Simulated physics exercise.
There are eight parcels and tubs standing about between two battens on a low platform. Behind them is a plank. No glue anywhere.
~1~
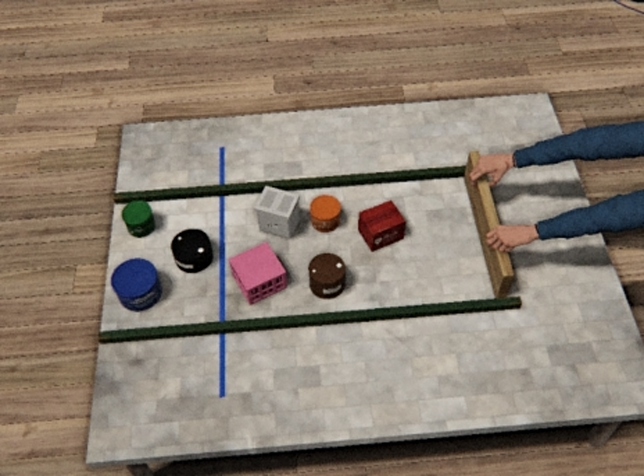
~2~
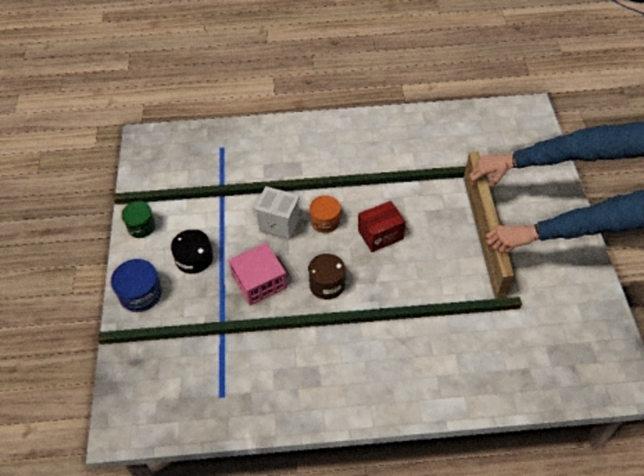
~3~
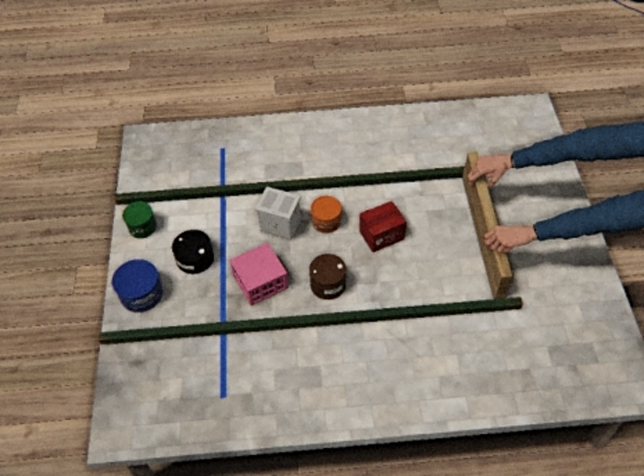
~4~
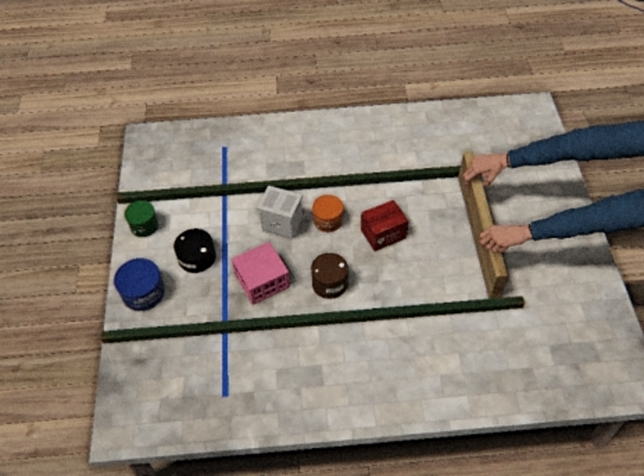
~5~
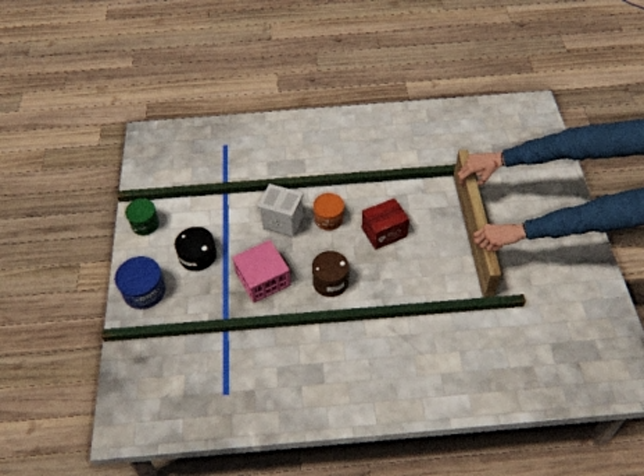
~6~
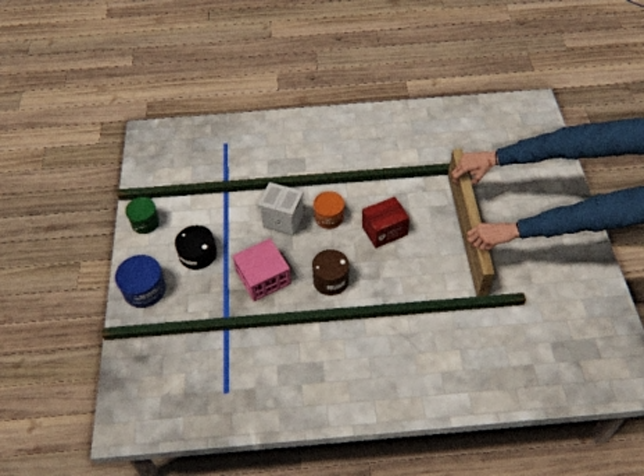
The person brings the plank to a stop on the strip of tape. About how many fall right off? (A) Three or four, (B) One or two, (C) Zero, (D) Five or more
(C) Zero.
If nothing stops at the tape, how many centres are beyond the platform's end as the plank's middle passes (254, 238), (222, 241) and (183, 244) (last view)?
Past-the-end tally - position 1: 0, position 2: 0, position 3: 1.
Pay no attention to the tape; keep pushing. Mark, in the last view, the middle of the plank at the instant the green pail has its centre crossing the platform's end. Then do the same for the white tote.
Roughly (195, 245); roughly (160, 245).
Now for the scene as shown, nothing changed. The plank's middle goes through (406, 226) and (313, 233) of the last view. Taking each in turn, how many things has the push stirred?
At the first point the count is 1, at the second it's 5.
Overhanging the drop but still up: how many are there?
I count 0 overhanging.
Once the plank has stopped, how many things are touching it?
All in all, 3.
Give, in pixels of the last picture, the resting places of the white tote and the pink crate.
Listed in order, first is (176, 206) and the other is (191, 271).
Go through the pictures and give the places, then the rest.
In the first picture, green pail (139, 220); blue pail (137, 285); black canister (192, 251); plank (487, 223); tape (222, 257).
In the second picture, blue pail (137, 286); pink crate (258, 274).
In the third picture, black canister (193, 252); white tote (279, 214).
In the fourth picture, green pail (142, 219); plank (481, 223).
In the fifth picture, blue pail (141, 283); orange pail (329, 212).
In the sixth picture, green pail (143, 216); blue pail (141, 282); black canister (196, 247); plank (469, 221); tape (226, 253).
A little later, none off yet; green pail at rest near (143, 216); blue pail at rest near (141, 282); black canister at rest near (196, 247).
When it is over, the number that fall off is zero.
